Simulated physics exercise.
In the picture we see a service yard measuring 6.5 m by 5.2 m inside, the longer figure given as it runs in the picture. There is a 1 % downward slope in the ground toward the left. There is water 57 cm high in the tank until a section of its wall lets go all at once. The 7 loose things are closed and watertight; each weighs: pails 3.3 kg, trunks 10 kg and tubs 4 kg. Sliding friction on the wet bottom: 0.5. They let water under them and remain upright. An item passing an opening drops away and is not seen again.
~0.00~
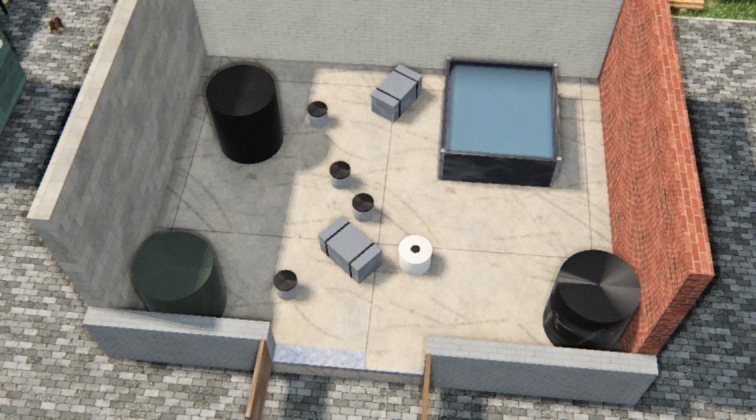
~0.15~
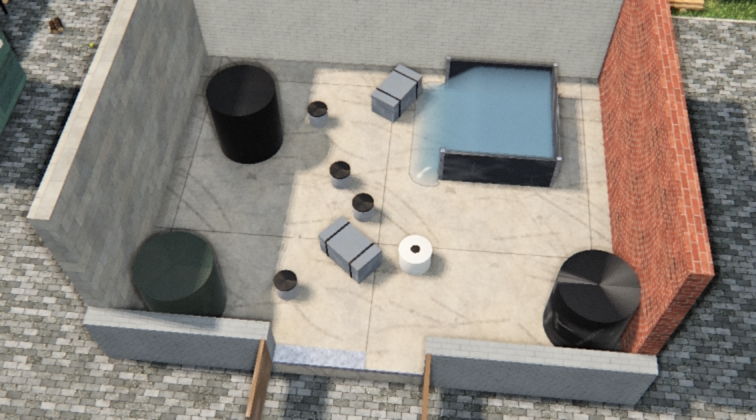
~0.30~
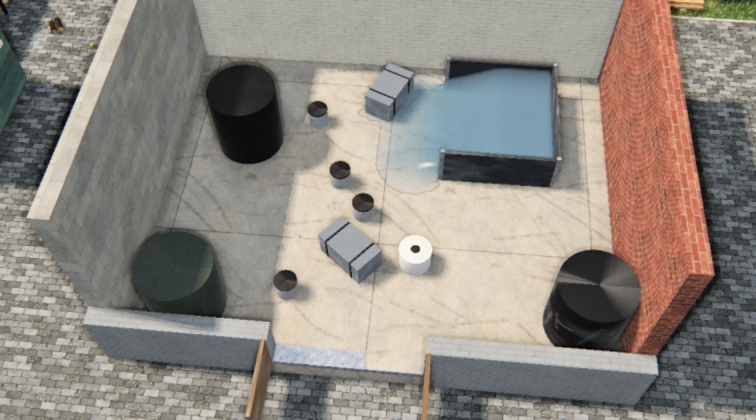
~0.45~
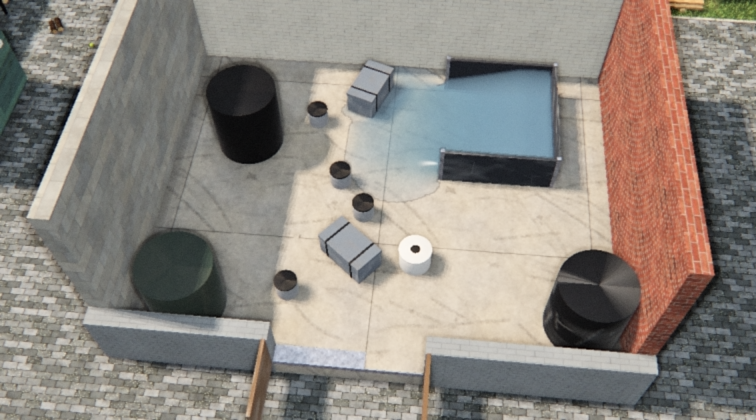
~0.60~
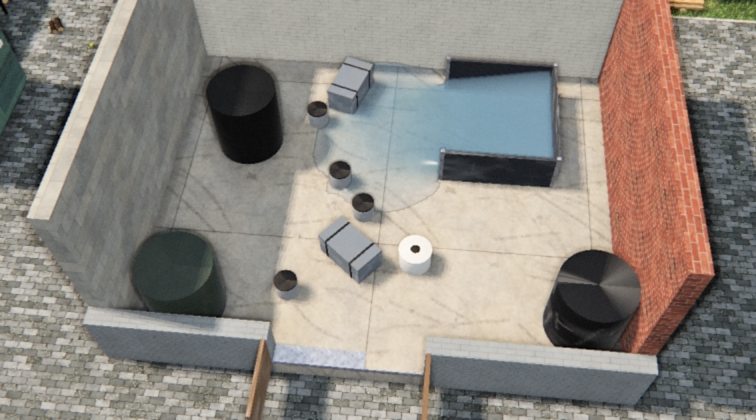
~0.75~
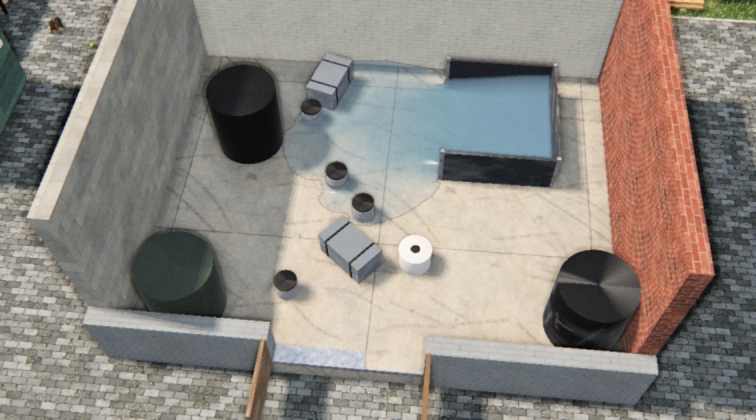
A walled yard with a pale concrete floor, grey walls and a red brick wall on the right is seen from high above by a still camera. A dark-sided tank of blue water sits at the upper right, with large dark drums, small pails, a white cylinder and two grey trunks around it. The tank's left side opens, water spreads leftward across the floor, and the upper trunk slides left before nearby pails shift slightly.
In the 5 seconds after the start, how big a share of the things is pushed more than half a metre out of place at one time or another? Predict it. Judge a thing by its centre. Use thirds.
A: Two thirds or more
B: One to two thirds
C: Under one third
A.
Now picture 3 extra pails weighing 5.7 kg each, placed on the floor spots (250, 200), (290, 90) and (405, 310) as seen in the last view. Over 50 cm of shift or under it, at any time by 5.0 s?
First goes beyond, second goes beyond, third stays inside.
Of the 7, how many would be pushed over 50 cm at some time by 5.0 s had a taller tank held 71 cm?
Then it comes to 6.
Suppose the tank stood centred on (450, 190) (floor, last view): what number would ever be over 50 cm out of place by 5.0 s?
So the tally would be 5.
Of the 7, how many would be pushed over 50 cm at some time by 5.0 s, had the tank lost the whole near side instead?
The answer then is 3.
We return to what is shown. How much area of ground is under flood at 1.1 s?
Wet area: Approx. 11.5 m2.
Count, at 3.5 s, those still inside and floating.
Of them, 3.
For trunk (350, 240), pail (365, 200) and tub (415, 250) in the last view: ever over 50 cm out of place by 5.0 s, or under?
Listed in sequence: Lower; higher; lower for the last.
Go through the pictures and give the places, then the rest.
A trunk at (397, 85) rests on the ground; a pail at (318, 108) rests on the ground; 2.8 m2 under water; 0 of 7 have shifted, in the first frame.
A trunk at (397, 85), on the bottom; a pail at (318, 108) rests on the ground; water covers 3.7 m2; 0 of 7 have shifted, in the second frame.
A trunk at (390, 84) rests on the ground, 12 cm from its start; a pail at (318, 108), on the bottom; water covers 4.7 m2; 1 of 7 have shifted, in the third frame.
A trunk at (370, 80) rests on the ground, 43 cm from its start; a pail at (318, 108), on the bottom; 6.1 m2 under water; 1 of 7 have shifted, in the fourth frame.
A trunk at (350, 77) rests on the ground, 76 cm from its start; a pail at (318, 108) rests on the ground; 7.5 m2 under water; 1 of 7 have shifted, in the fifth frame.
A trunk at (330, 73) rests on the ground, 110 cm from its start; a pail at (311, 107), on the bottom, 11 cm from its start; water covers 8.8 m2; 3 of 7 have shifted, in the sixth frame.
After 1.1 s 3 of 7 are over 50 cm from their spots; 0 afloat.
After 2.2 s 4 of 7 are over 50 cm from their spots; 3 afloat.
After 3.5 s 4 of 7 are over 50 cm from their spots; 3 afloat.
After 5.0 s 5 of 7 are over 50 cm from their spots, and 5 have been at some point; 3 afloat.
